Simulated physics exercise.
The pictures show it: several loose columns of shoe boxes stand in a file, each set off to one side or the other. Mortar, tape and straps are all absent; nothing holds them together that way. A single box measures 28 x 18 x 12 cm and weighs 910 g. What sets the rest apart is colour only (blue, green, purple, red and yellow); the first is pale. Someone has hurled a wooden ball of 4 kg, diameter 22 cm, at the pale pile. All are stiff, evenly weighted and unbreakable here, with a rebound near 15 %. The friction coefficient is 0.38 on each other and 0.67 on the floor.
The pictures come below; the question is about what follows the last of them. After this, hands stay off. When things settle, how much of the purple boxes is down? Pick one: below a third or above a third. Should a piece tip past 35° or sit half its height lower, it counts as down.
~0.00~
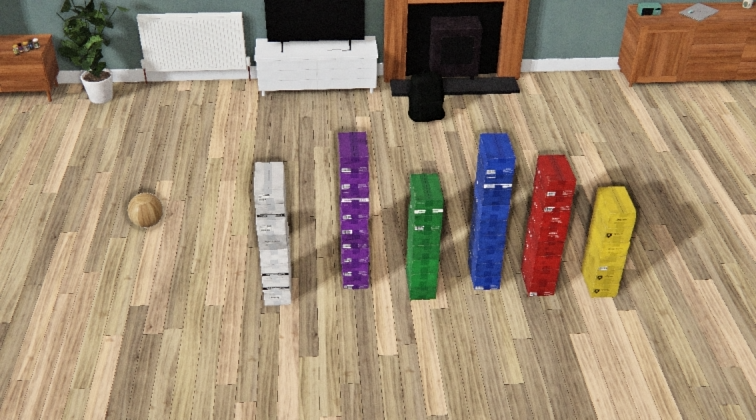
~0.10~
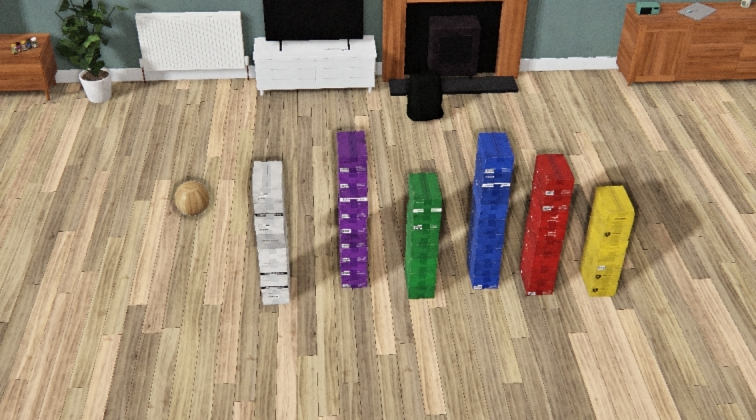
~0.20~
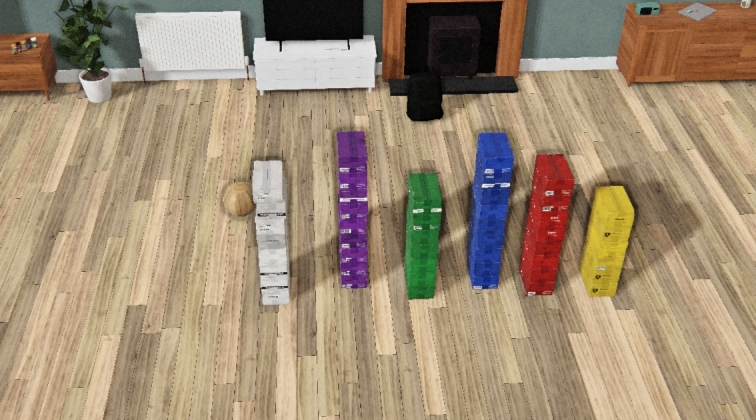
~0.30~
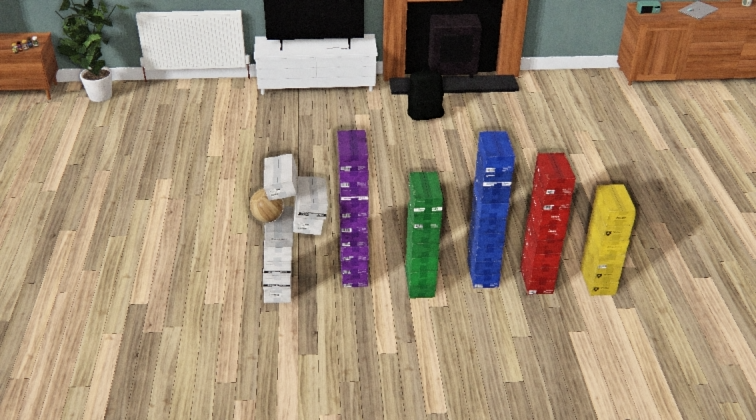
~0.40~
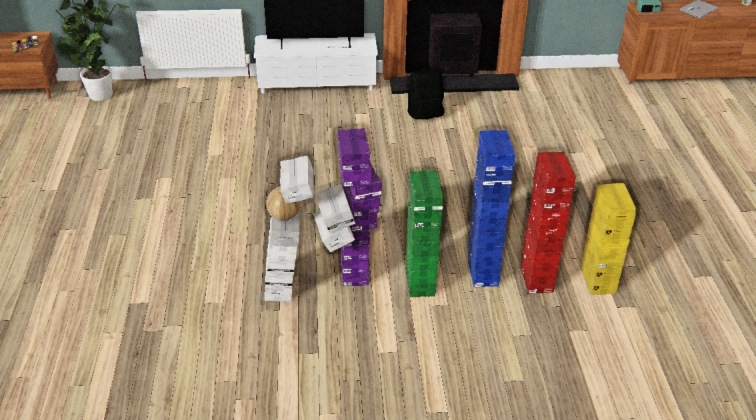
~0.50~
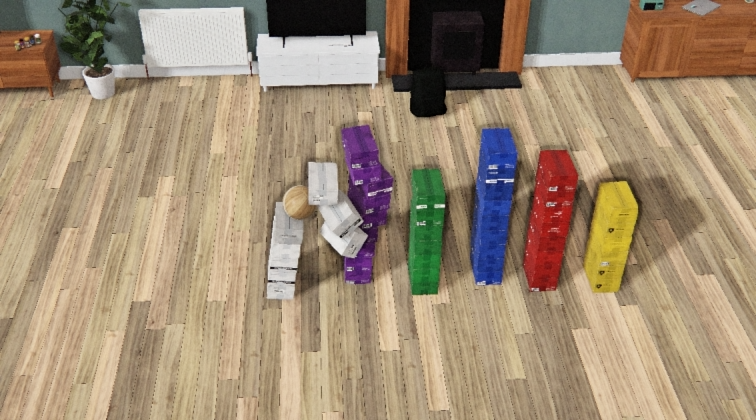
Above a third.
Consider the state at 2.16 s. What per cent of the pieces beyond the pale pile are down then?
At that instant, 40 percent.
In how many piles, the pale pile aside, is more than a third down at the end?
Looks like 5 of them in total.
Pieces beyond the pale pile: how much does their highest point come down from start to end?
Roughly 56 centimetres.
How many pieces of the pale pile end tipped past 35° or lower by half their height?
I count 3 pale pieces.
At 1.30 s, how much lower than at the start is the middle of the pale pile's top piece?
Roughly 75 cm.
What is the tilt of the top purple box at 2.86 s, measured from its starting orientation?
My estimate is close to 180°.
By 1.30 s, 3 of the pale pile down; none of the 9 purple boxes down (0 of 39 in all colours); top purple box tilted 22°, 57 mm lower; top green box tilted 8°.
By 2.16 s, 3 of the pale pile down; 9 of the 9 purple boxes down (16 of 39 in all colours); top purple box on its side; top green box tilted 27°, 12 cm lower.
By 2.86 s, 3 of the pale pile down; 9 of the 9 purple boxes down (39 of 39 in all colours); top purple box upside down; top blue box on its side.
When it is over (5.2 s), 3 of the pale pile down; 9 of the 9 purple boxes down (39 of 39 in all colours); top purple box upside down; top yellow box upside down. That is 100 per cent. In pixels of the last frame, middles, top purple box near (568, 227).
